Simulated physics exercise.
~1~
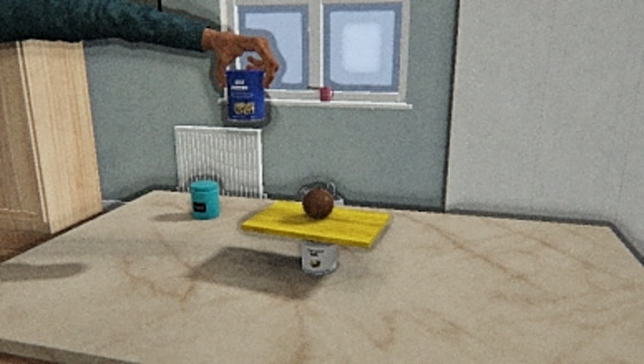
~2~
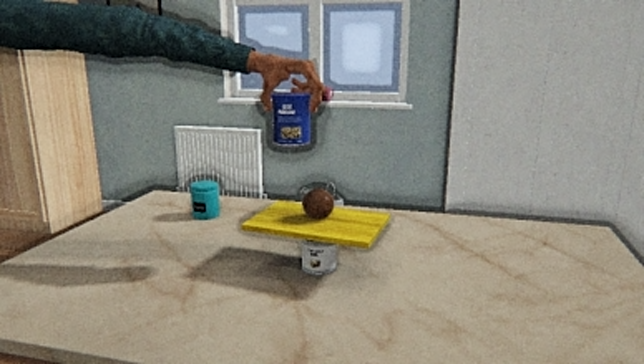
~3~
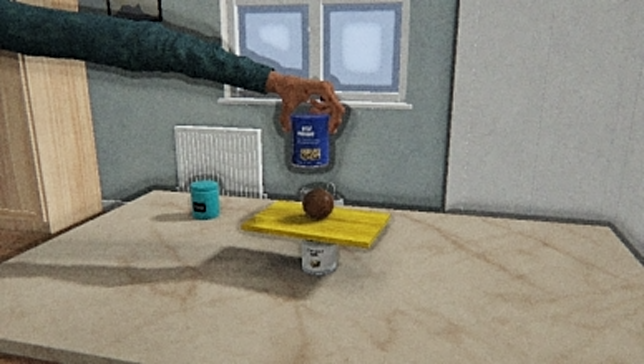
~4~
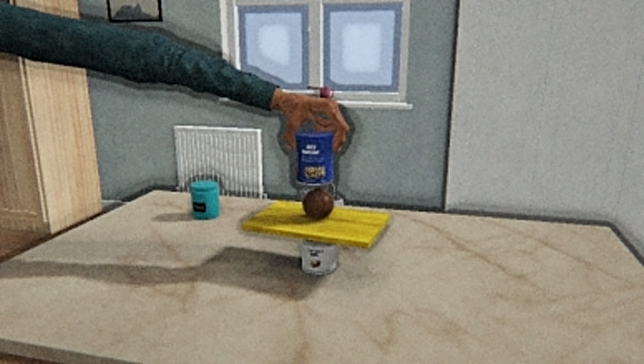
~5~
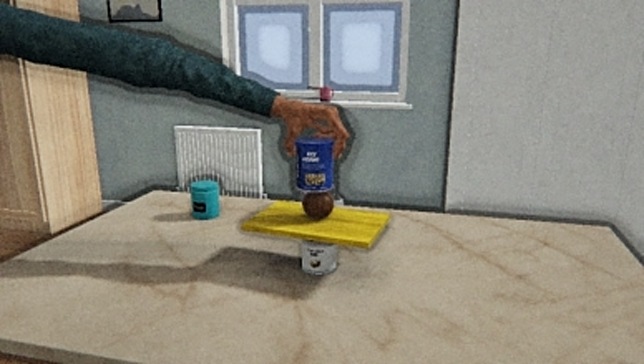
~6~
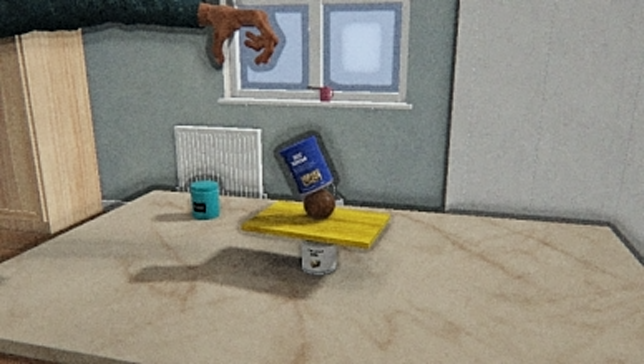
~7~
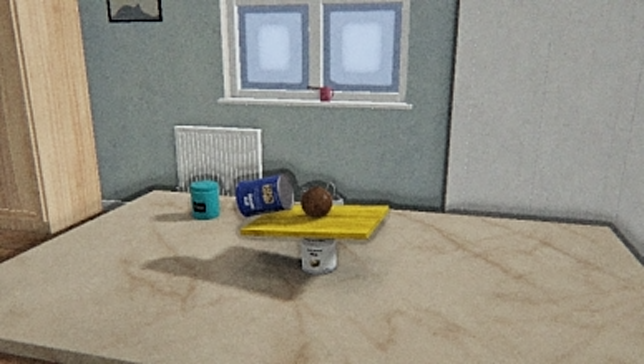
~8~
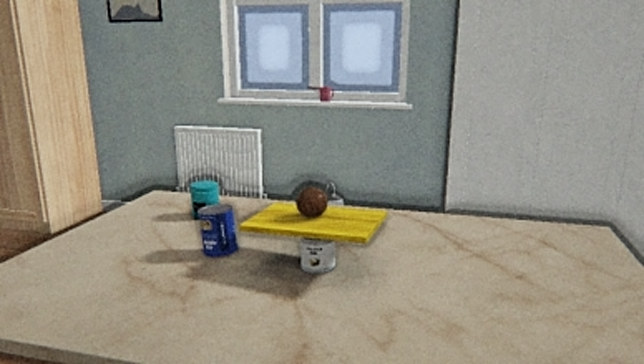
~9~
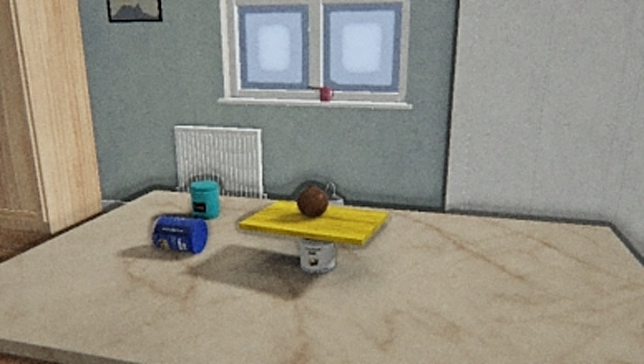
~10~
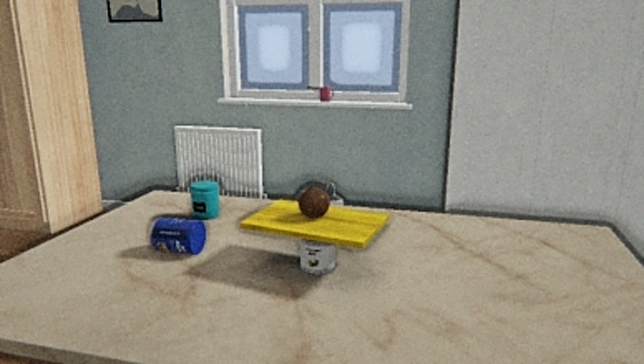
On a marbled tabletop, a hand releases a blue pot atop a brown ball and it topples left.
